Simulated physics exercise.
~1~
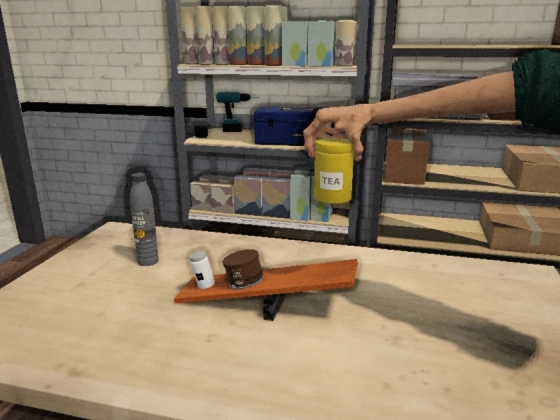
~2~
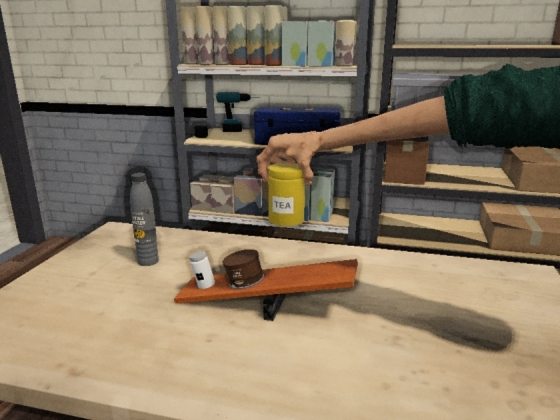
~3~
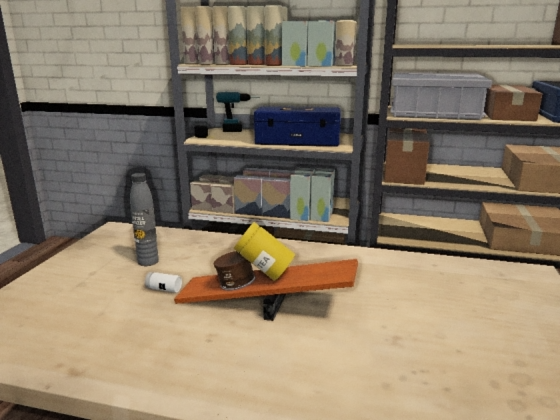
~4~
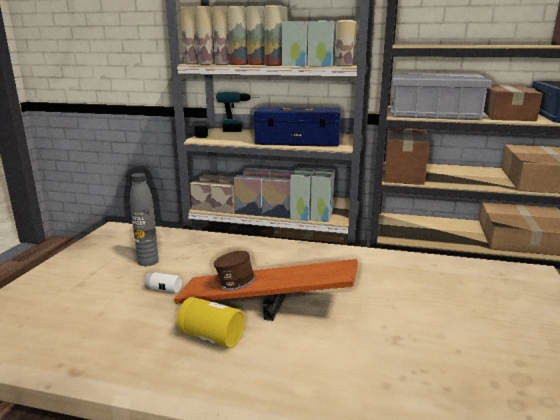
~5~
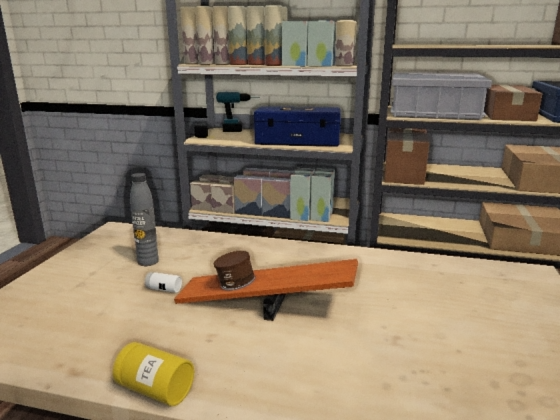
On a wooden table in a storeroom, a hand let go of a yellow tea jar above a tilted orange plank holding a white shaker and a brown tin; the jar tumbled off, the shaker ended on its side, and the plank kept its left end low.
